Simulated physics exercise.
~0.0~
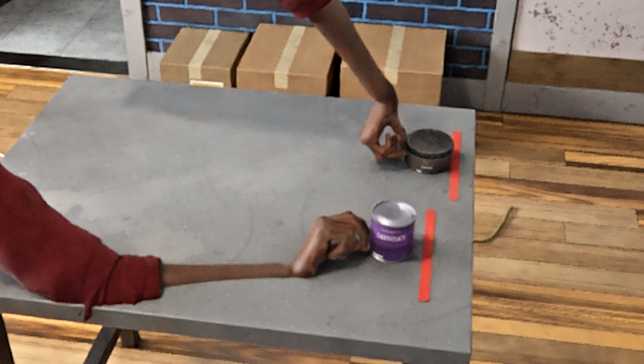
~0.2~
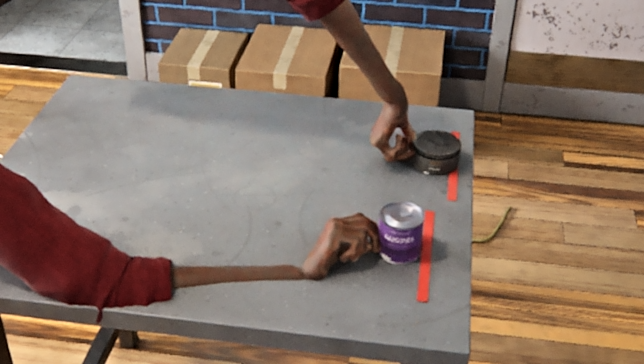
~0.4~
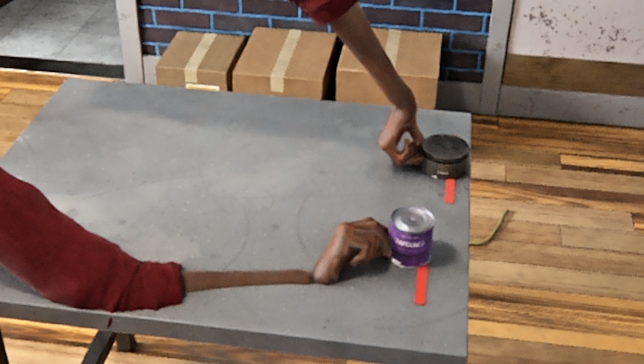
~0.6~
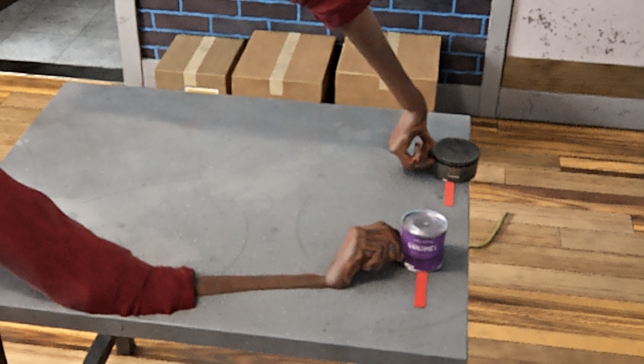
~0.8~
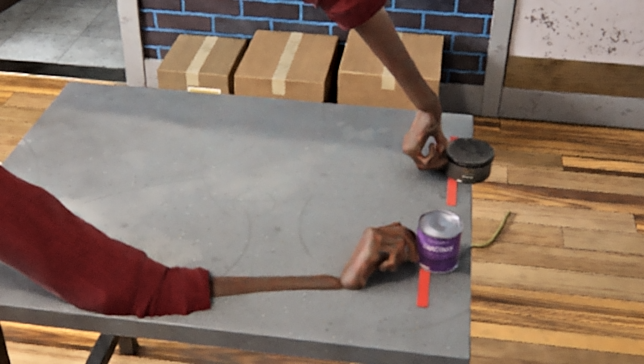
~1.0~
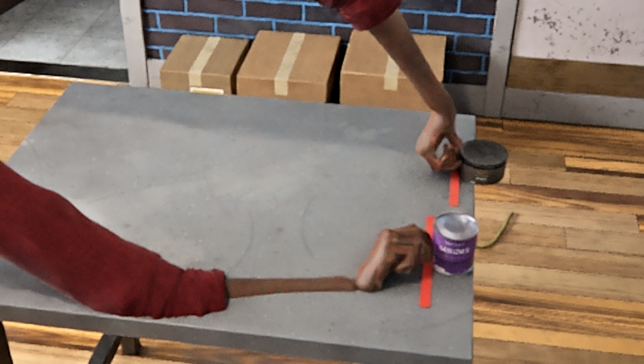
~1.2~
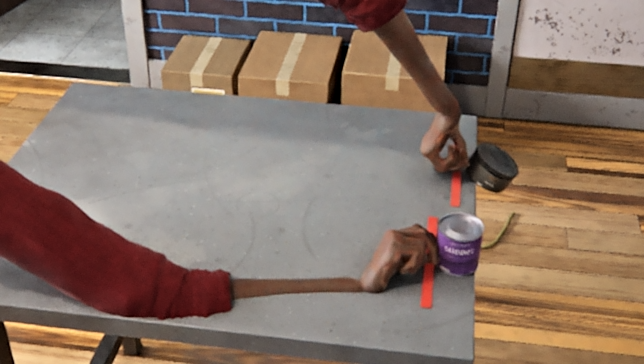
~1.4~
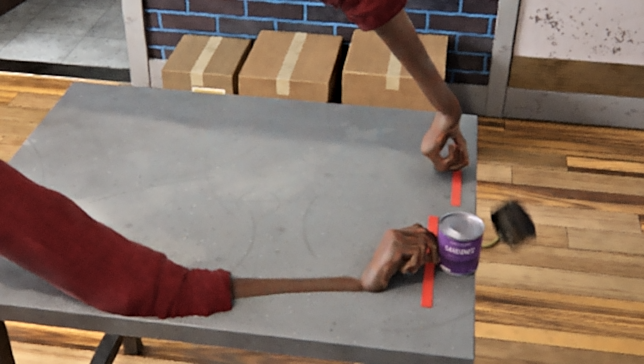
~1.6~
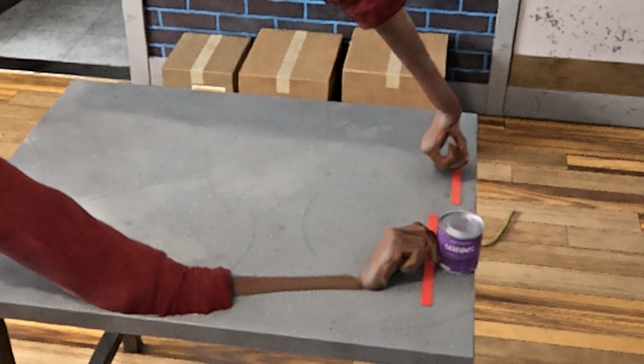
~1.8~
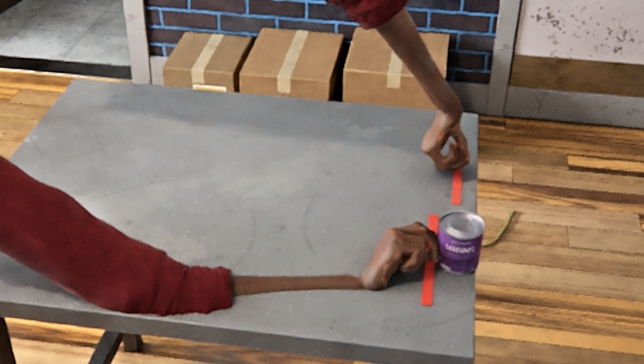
The video shows two hands pushing a black tub and a purple pot rightward across a gray table, past strips of red tape near the edge. The black tub tips over the edge and falls out of view, while the purple pot stops at the edge and stays on the table.
